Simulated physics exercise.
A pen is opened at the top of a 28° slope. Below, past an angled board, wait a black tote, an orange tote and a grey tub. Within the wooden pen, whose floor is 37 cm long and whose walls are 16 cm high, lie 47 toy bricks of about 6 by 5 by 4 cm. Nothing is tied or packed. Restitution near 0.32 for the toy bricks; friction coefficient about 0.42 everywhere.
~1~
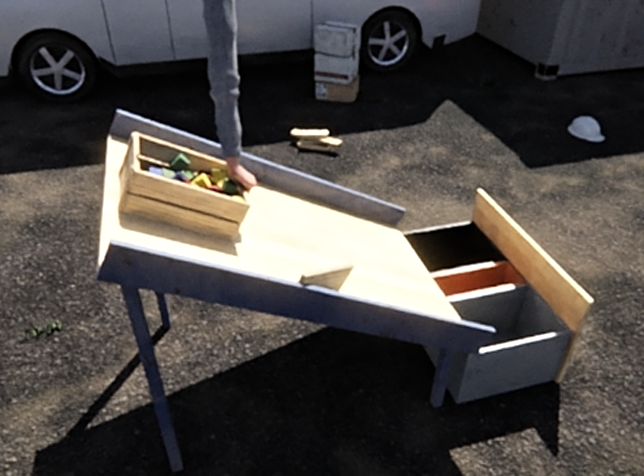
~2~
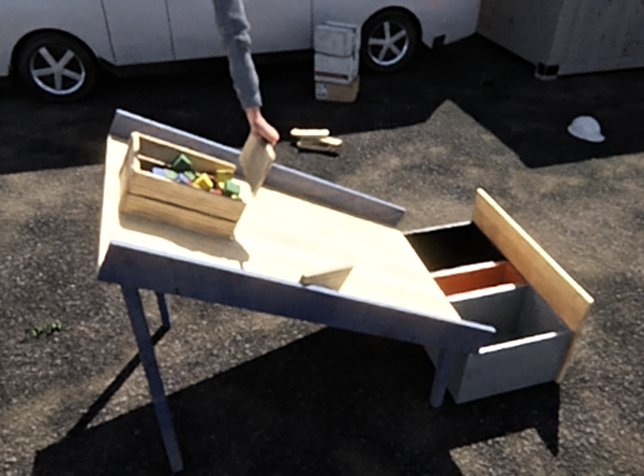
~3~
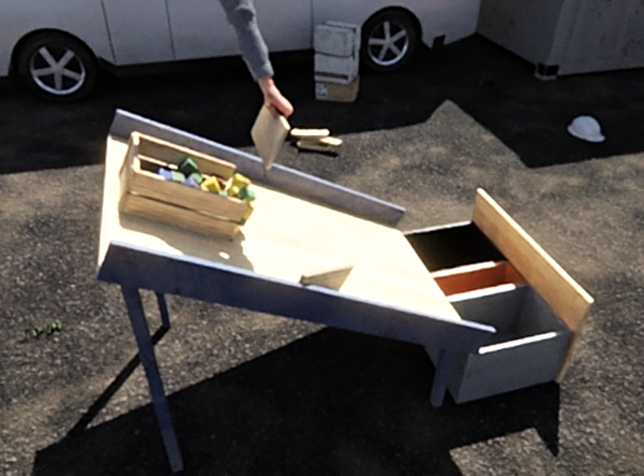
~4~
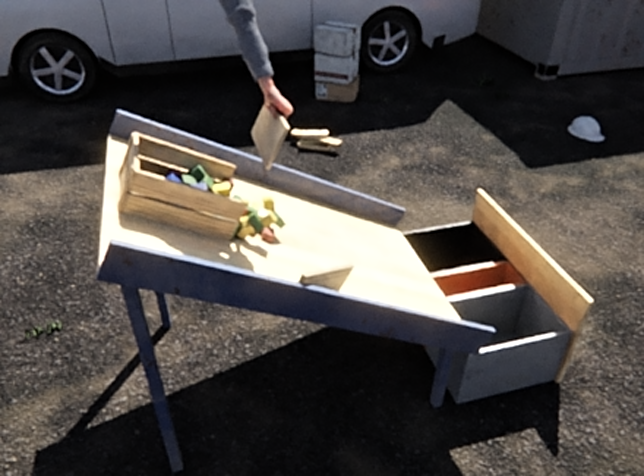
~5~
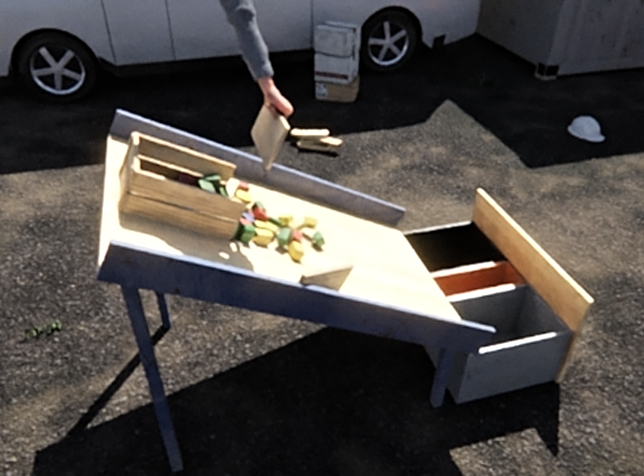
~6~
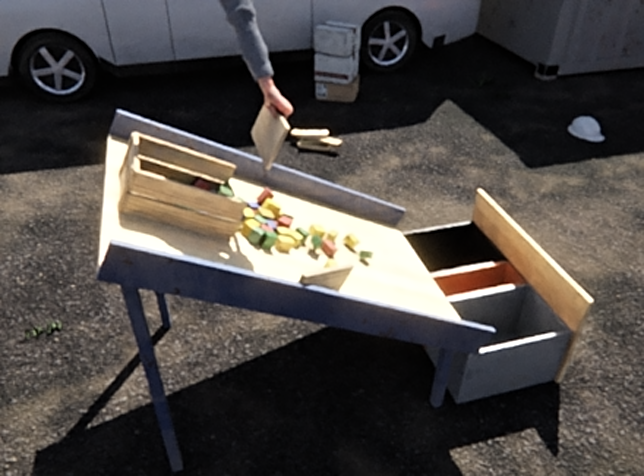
At the start, a hand rests at the end of a wooden pen full of colourful toy bricks, high on a sloping table with three bins at its foot. The hand lifts the end panel away to the right and holds it still, while the bricks slide out and spread down the slope.
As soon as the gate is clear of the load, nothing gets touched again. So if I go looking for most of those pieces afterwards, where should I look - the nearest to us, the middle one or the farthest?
Look in the one in the middle.
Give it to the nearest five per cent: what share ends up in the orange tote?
I'd put it at around 55 percent of them.
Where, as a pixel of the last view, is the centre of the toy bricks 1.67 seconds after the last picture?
I'd place it about (482, 313) in the last view.
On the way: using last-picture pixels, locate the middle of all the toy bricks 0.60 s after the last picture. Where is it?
I'd say close to (384, 259).
Then, 0.27 s after the last picture, 6 still in the wooden pen, 1 in the orange tote, 39 on the slope and 1 in the air.
Then, 0.60 s after the last picture, 5 in the black tote, 4 in the orange tote, 1 in the grey tub, 36 on the slope and 1 in the air.
Then, 1.07 s after the last picture, 12 in the black tote, 16 in the orange tote, 4 in the grey tub, 11 on the slope and 4 in the air.
Outcome (1.67 s after the last picture), 16 in the black tote, 27 in the orange tote and 4 in the grey tub.
